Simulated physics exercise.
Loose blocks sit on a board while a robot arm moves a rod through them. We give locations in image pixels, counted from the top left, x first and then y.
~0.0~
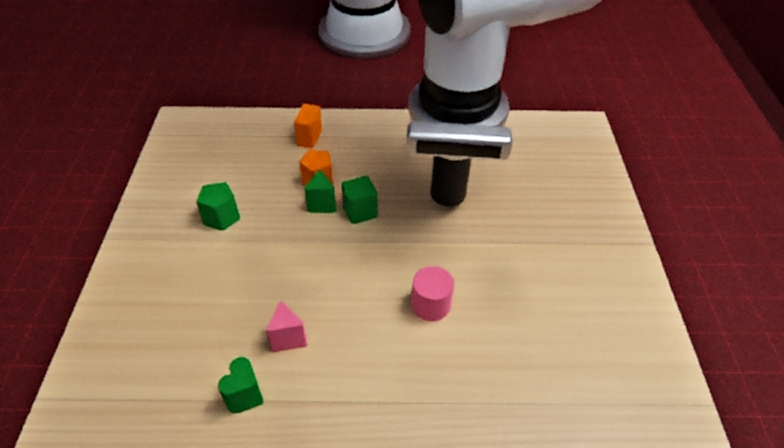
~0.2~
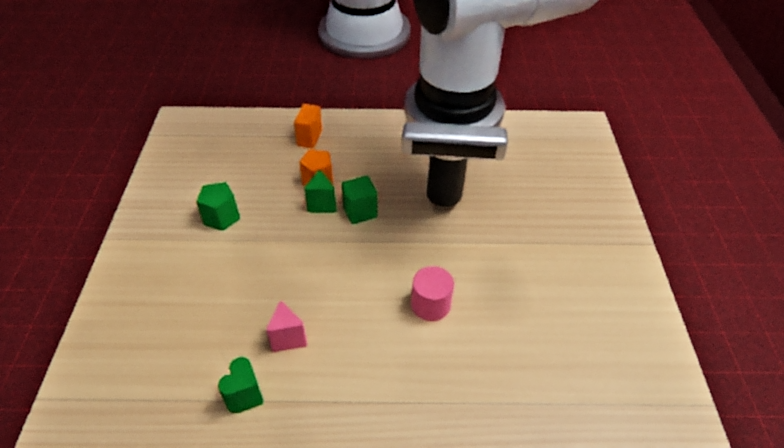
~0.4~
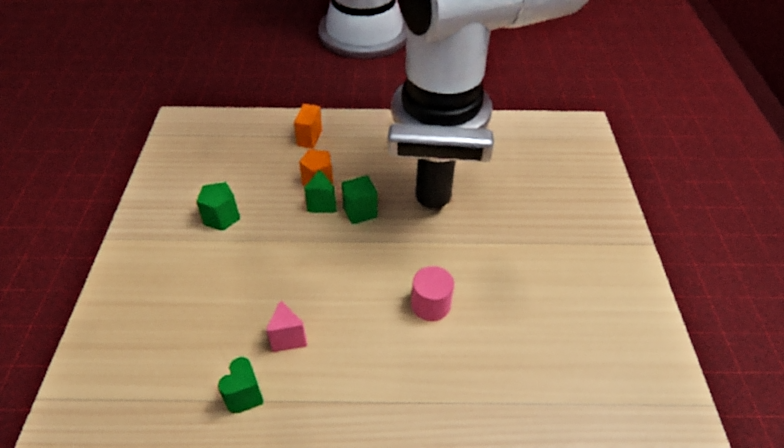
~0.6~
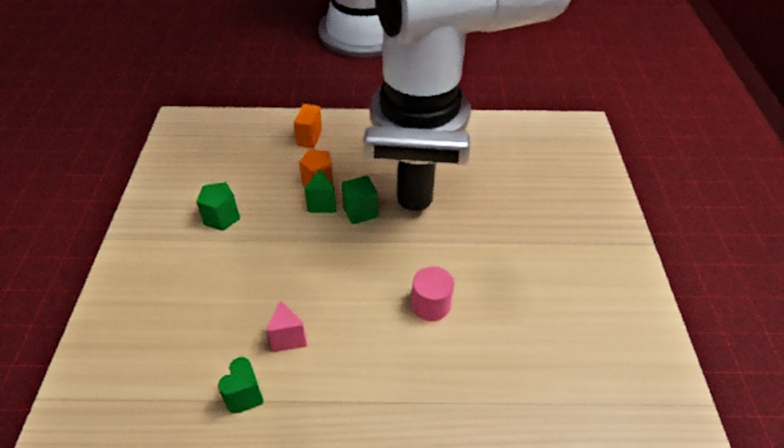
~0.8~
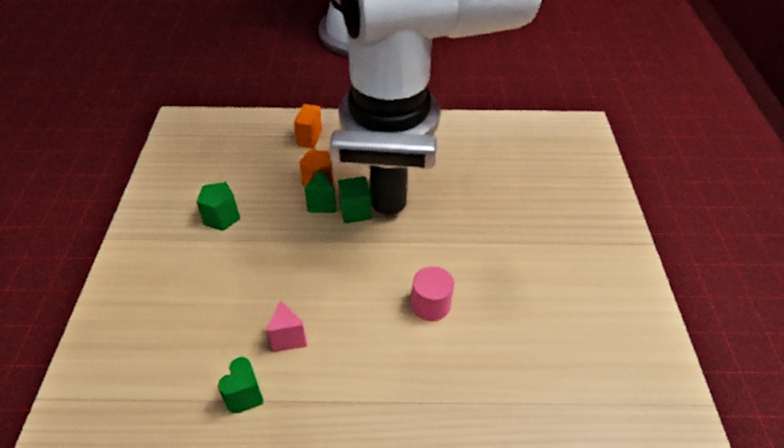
On a wooden board, a robot arm moves its rod left and slightly nudges a green block.
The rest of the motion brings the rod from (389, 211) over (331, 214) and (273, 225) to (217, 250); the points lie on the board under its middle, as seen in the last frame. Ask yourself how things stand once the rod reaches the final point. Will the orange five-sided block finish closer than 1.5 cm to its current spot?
In short: Yes.
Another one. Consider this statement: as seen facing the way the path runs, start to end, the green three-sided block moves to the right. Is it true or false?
It is true.
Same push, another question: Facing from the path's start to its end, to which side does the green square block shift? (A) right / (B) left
That would be A.
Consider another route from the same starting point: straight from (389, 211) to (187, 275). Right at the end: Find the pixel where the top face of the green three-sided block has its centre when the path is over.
My prediction: (287, 174).
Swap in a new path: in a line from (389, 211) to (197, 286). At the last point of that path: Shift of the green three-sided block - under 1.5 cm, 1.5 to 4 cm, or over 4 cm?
Displacement: 1.5 to 4 cm.
What follows on the original path. One third of the way, rod at (328, 205); green three-sided block at (277, 174), turned 50° clockwise; green square block at (294, 185), turned 30° clockwise.
Two thirds of the way, rod at (270, 216); green three-sided block at (250, 165), turned 105° clockwise; green square block at (245, 183), turned 80° clockwise.
At the end, rod at (214, 240); orange five-sided block unmoved; green three-sided block at (250, 165), turned 105° clockwise; green square block at (245, 183), turned 80° clockwise.
